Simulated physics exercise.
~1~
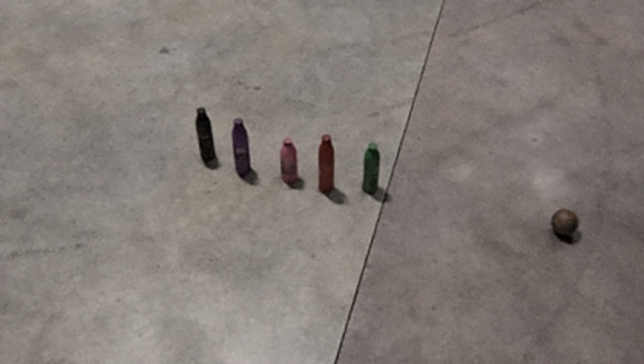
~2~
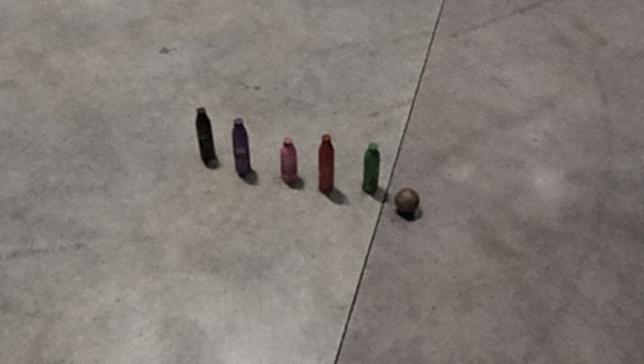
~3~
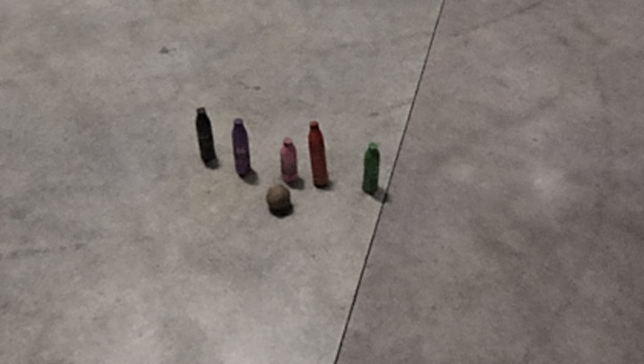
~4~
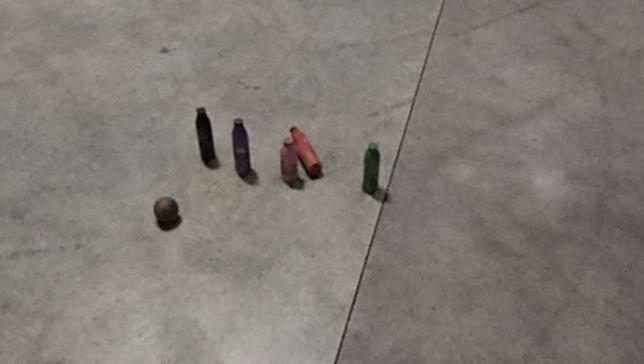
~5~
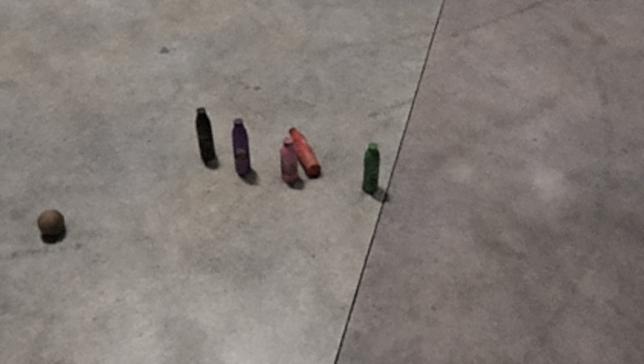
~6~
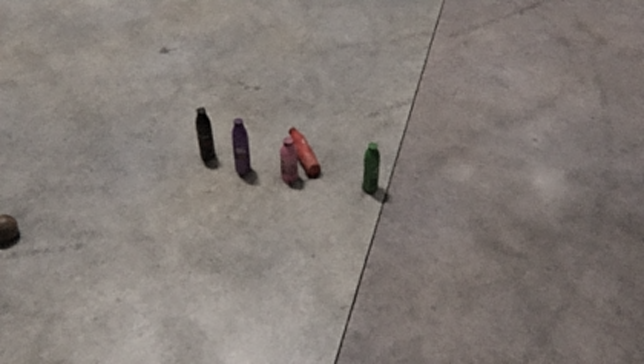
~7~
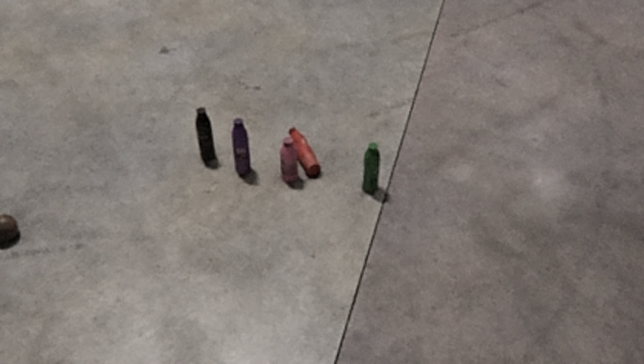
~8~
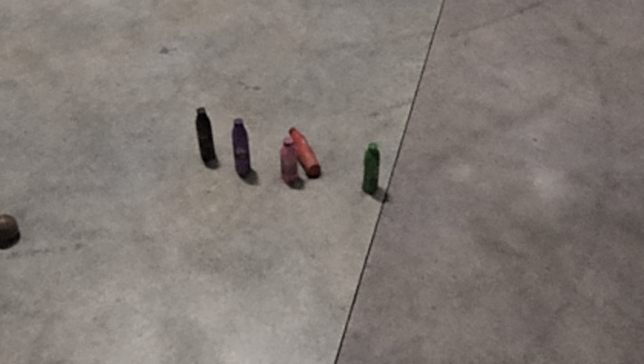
On a grey concrete floor crossed by a dark seam, five bottles stand in a loose row, black, purple, pink, red and green from left to right, with a brown ball off to their right. The ball rolls left across the seam and passes in front of the green bottle. As it moves on past the pink one, the red bottle leans, then topples onto its side behind the pink bottle. The ball keeps rolling left and comes to rest at the left edge of the view. The red bottle stays down, while the other four remain upright.
